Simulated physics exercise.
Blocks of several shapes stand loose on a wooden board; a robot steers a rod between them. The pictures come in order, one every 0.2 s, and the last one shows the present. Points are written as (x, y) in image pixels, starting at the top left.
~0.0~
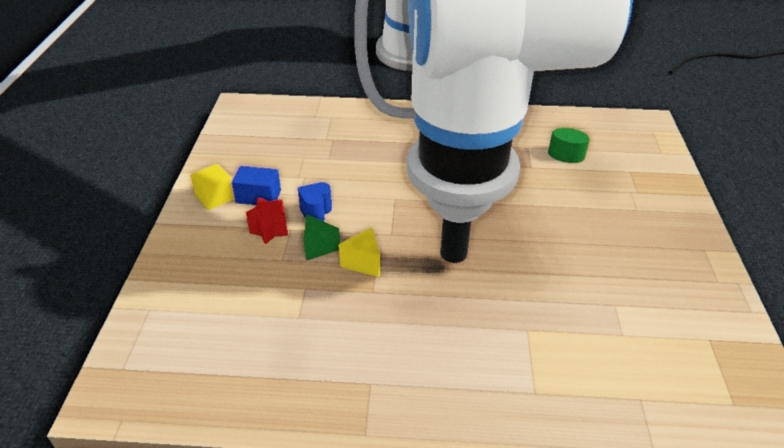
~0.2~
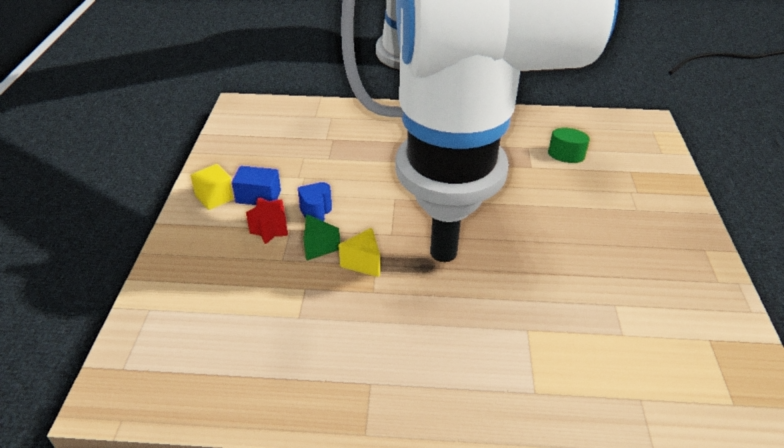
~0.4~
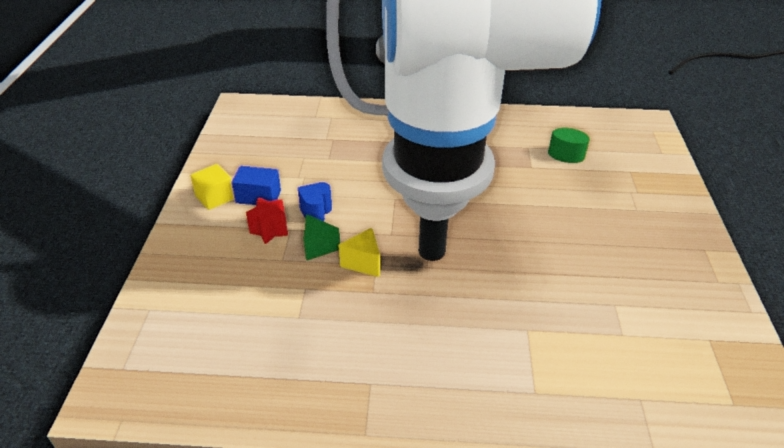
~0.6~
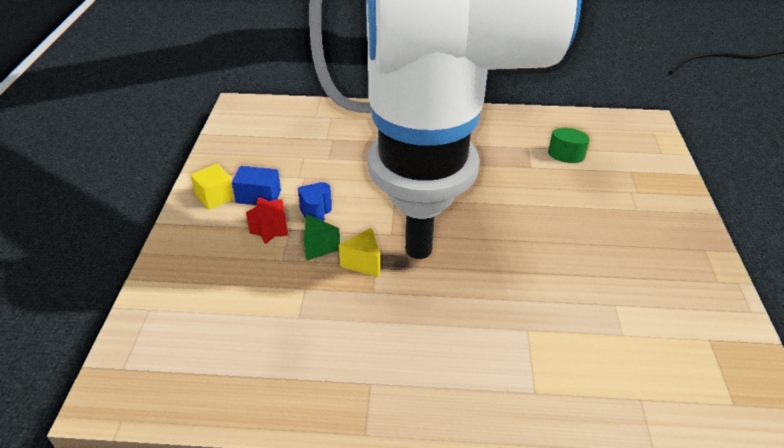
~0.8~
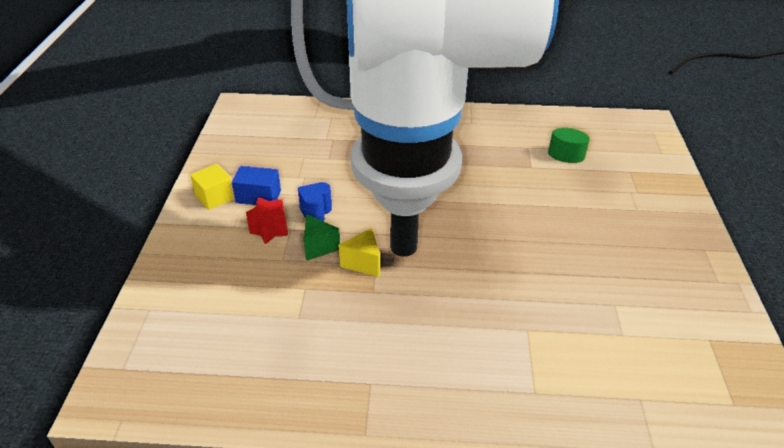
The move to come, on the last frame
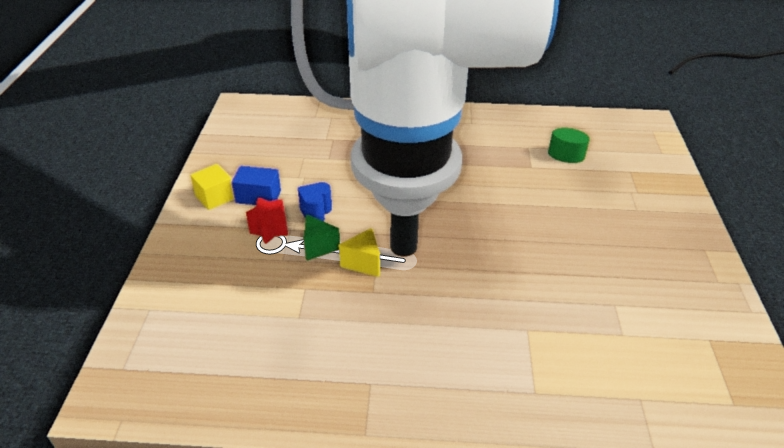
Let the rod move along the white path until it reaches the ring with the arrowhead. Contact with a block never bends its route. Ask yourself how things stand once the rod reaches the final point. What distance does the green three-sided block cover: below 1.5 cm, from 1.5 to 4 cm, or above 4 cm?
Answer: More than 4 cm.
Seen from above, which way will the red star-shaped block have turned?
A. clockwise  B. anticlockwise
The one that fits is A, clockwise.
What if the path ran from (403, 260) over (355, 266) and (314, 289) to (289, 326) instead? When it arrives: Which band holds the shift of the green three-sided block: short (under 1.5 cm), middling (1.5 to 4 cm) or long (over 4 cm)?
It falls in the under 1.5 cm band.
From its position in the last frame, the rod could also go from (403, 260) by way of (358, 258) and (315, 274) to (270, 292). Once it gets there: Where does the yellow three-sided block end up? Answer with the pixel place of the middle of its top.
At the end it should sit near (240, 282).
The line goes straight from (403, 260) to (271, 243).
The first path, step by step. One third of the way, rod at (356, 241); yellow three-sided block at (334, 244), turned 20° anticlockwise.
Two thirds of the way, rod at (312, 235); green three-sided block at (287, 222), turned 40° anticlockwise; yellow three-sided block at (313, 247), turned 65° anticlockwise.
At the end, rod at (269, 230); blue rectangular block unmoved; red star-shaped block at (249, 199), turned 20° clockwise; blue heart unmoved; green three-sided block at (243, 218), turned 40° anticlockwise; yellow three-sided block at (312, 247), turned 65° anticlockwise.
